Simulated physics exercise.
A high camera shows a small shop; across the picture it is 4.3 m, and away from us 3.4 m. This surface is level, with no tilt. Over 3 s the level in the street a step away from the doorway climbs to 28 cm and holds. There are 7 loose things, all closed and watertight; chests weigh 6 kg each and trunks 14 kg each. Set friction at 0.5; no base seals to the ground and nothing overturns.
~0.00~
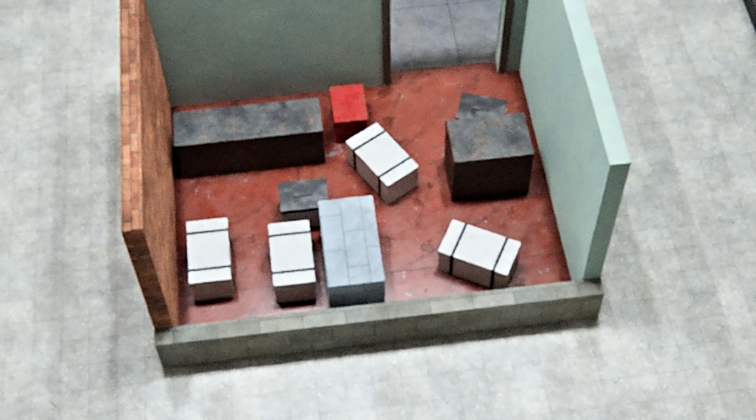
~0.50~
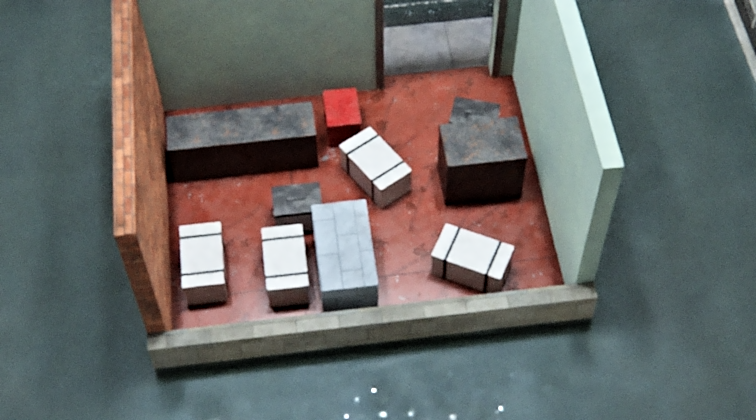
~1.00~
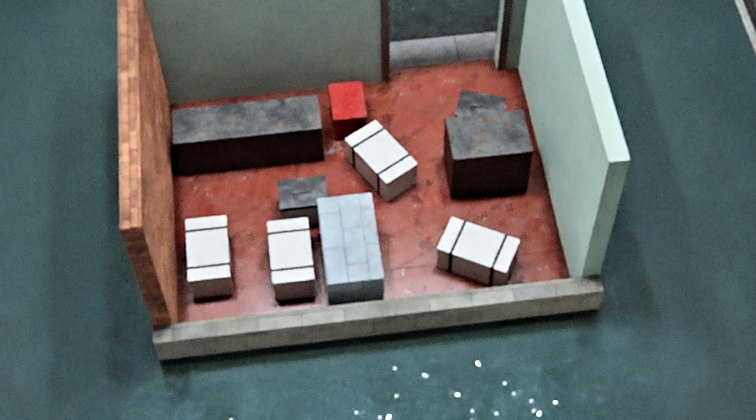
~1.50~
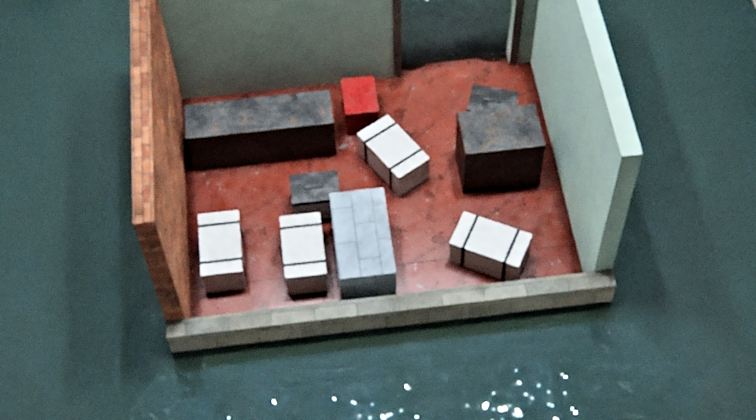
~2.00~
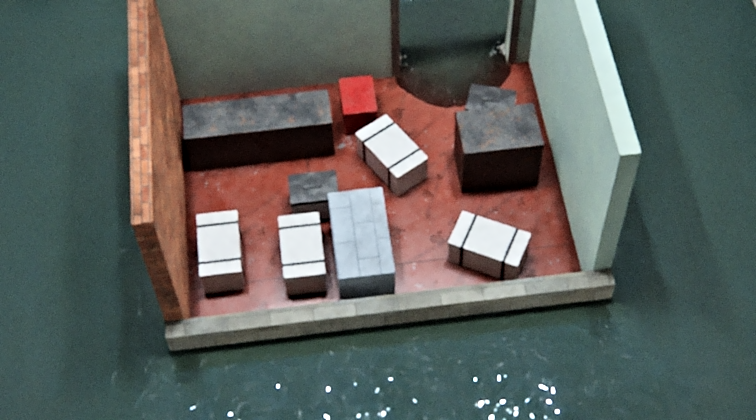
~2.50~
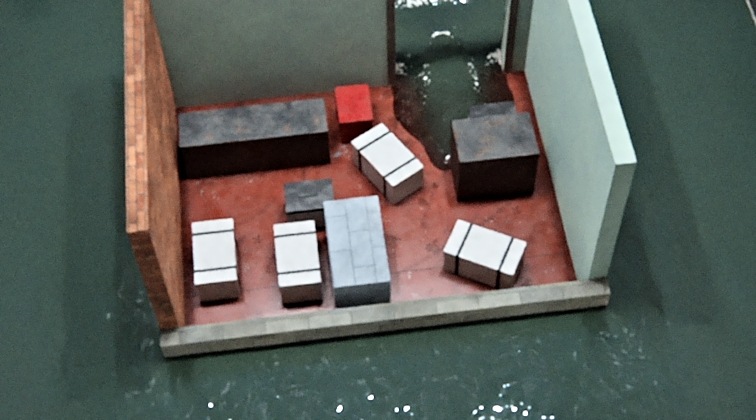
Dark water spreads over the pale ground around a small open-topped shop, where strapped white boxes, dark blocks and a small red box sit on a red floor. It rises around the walls, then enters through the back doorway in a rounded sheet and reaches between the nearby boxes and blocks.
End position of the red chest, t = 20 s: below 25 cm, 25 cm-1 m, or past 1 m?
It ends a short distance off.
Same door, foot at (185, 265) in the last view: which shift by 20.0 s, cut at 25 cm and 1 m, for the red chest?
Note: Red chest displaced a long way.
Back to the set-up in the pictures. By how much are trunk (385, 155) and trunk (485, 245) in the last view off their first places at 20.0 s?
In that order: 150 cm, 60 cm.
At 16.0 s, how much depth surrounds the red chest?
I'd put it at about 21 cm.
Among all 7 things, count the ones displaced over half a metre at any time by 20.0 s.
Result: 5.
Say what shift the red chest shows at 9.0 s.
It is about 30 cm out of place by then.
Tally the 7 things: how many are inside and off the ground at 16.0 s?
Total: 7.
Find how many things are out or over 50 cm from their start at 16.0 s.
I get 5.
After 4.0 s the red chest is near (354, 103), 0.0 m from its start, aground; 1 afloat.
After 9.0 s the red chest is near (341, 89), 0.3 m from its start, afloat; 7 afloat.
After 16.0 s the red chest is near (372, 112), 0.4 m from its start, afloat; 7 afloat.
After 20.0 s the red chest is near (374, 118), 0.5 m from its start, afloat; 7 afloat.
